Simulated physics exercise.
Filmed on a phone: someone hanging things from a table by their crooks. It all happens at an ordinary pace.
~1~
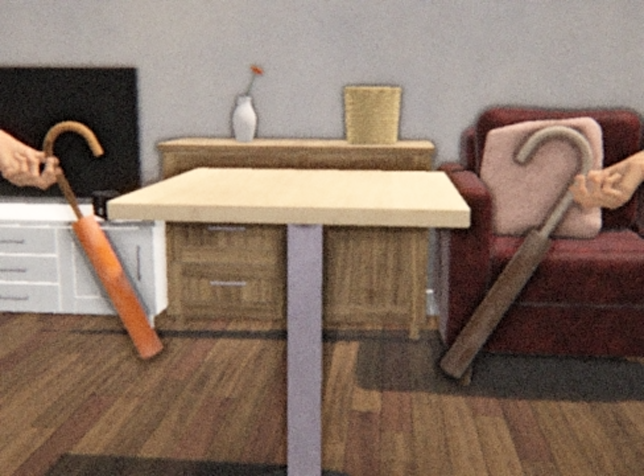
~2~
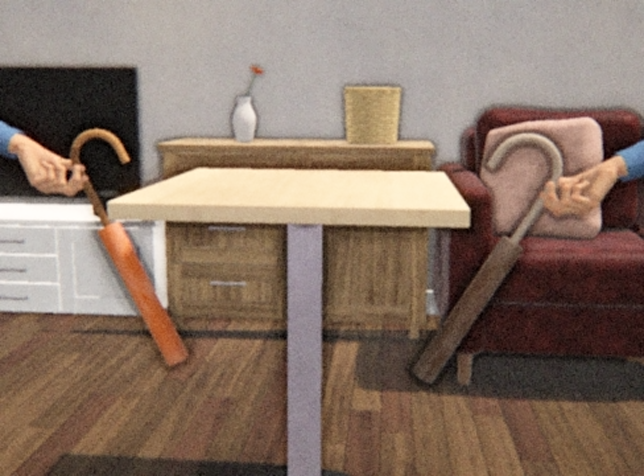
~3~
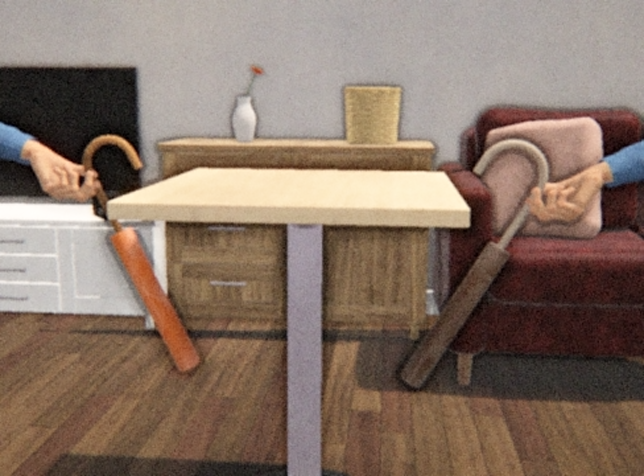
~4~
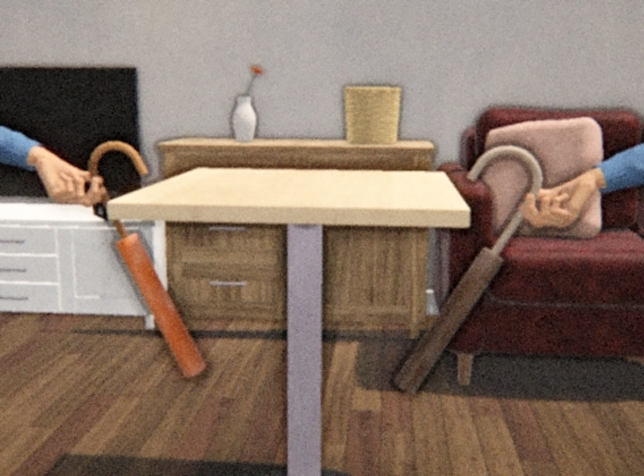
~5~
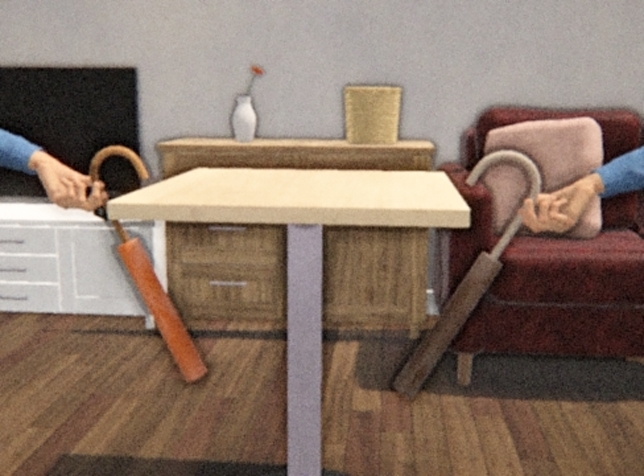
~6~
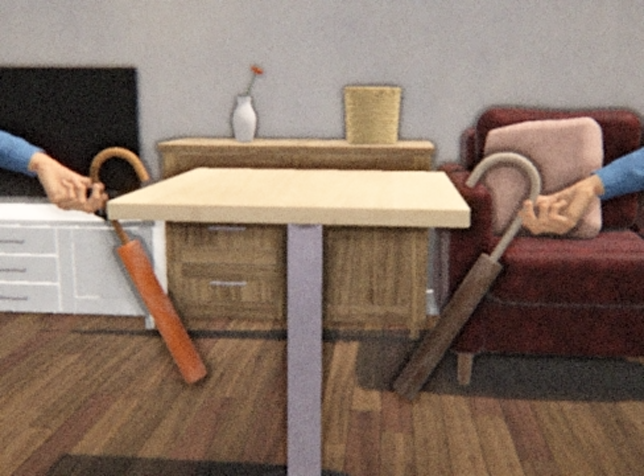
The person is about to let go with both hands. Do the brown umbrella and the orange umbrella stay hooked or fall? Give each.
Result: The brown umbrella will be gone; the orange umbrella will be gone.
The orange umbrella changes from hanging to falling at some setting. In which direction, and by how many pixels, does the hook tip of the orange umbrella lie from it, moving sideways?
About 16 pixels to the right.
Then, 0.36 s past the last view, brown umbrella come down near (479, 407); orange umbrella come down near (141, 396).
Finally, the brown umbrella drops past the edge; the orange umbrella drops past the edge.
